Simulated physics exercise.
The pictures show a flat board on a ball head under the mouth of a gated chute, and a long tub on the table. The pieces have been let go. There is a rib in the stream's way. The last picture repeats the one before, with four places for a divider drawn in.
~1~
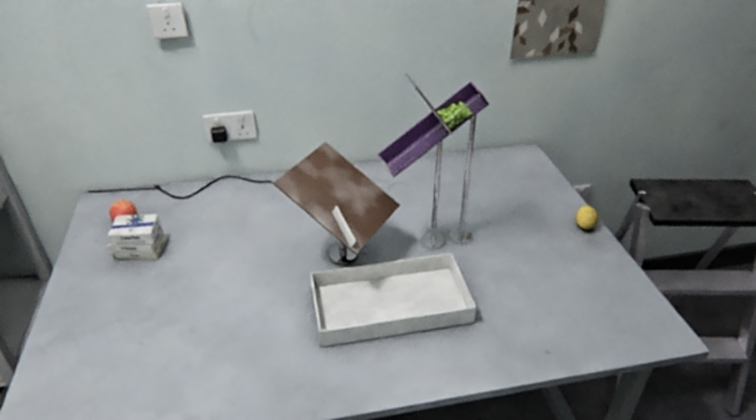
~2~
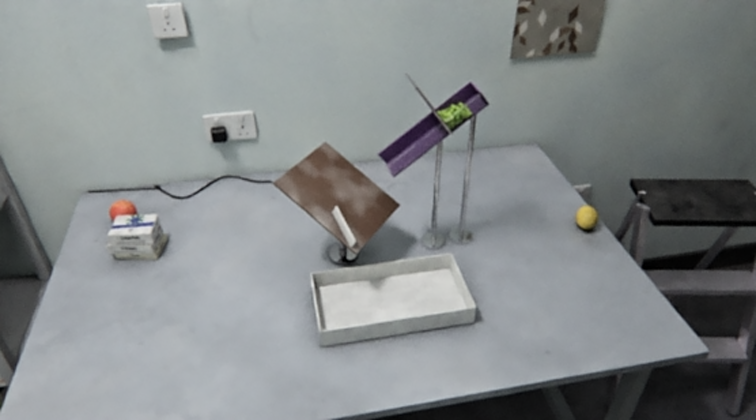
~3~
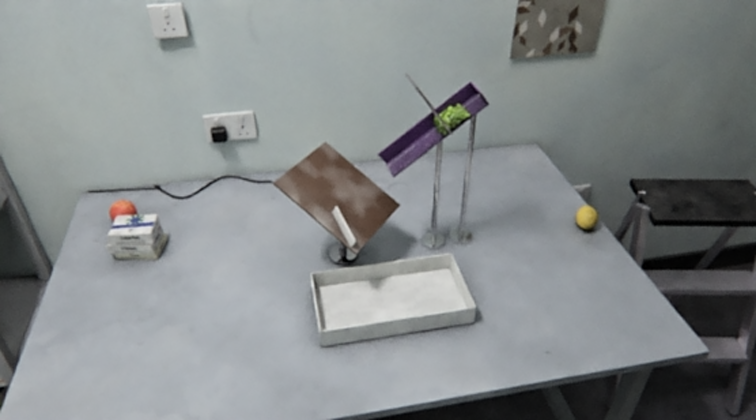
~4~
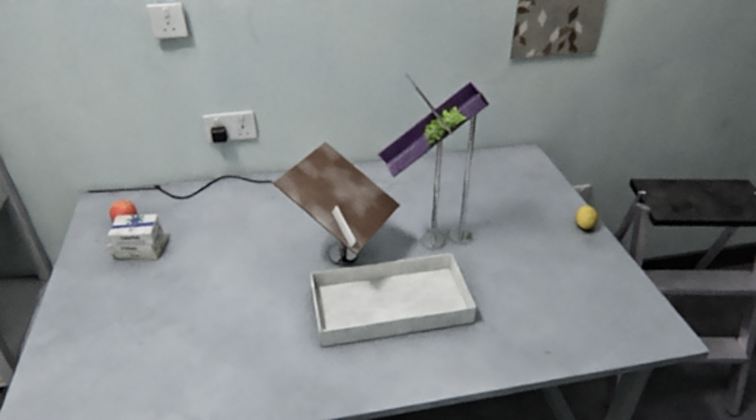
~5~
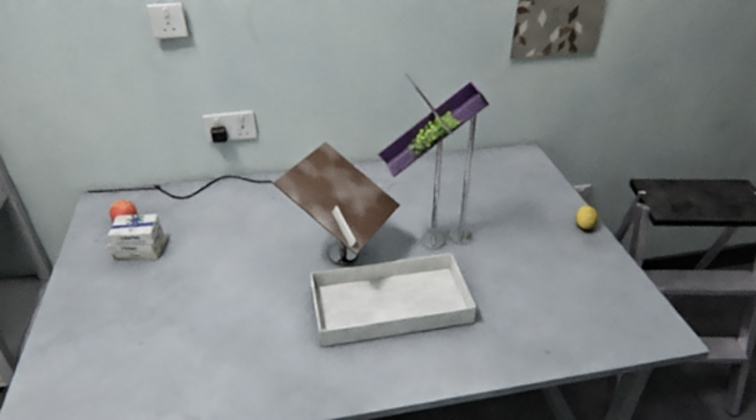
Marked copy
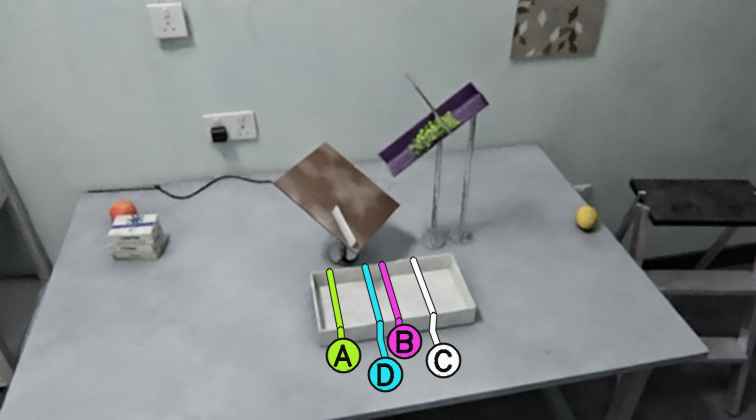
The video shows a purple sloping chute above a tilted brown board and a long white tub on a grey table; small green pieces start sliding down the chute to the left, spreading out along it.
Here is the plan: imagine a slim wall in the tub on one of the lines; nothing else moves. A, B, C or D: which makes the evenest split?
Use line B.
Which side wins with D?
The right side.
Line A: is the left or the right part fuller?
The right side.
On the marked copy, line A crosses the front rim at (340, 328); line B crosses the front rim at (398, 319); line C crosses the front rim at (433, 314); line D crosses the front rim at (380, 322).
For line A, of what is caught, none on the left of the divider, all on the right.
For line B, of what is caught, about half on the left of the divider, about half on the right.
For line C, of what is caught, nearly all on the left of the divider, a stray few on the right.
For line D, of what is caught, a small part on the left of the divider, nearly all on the right.
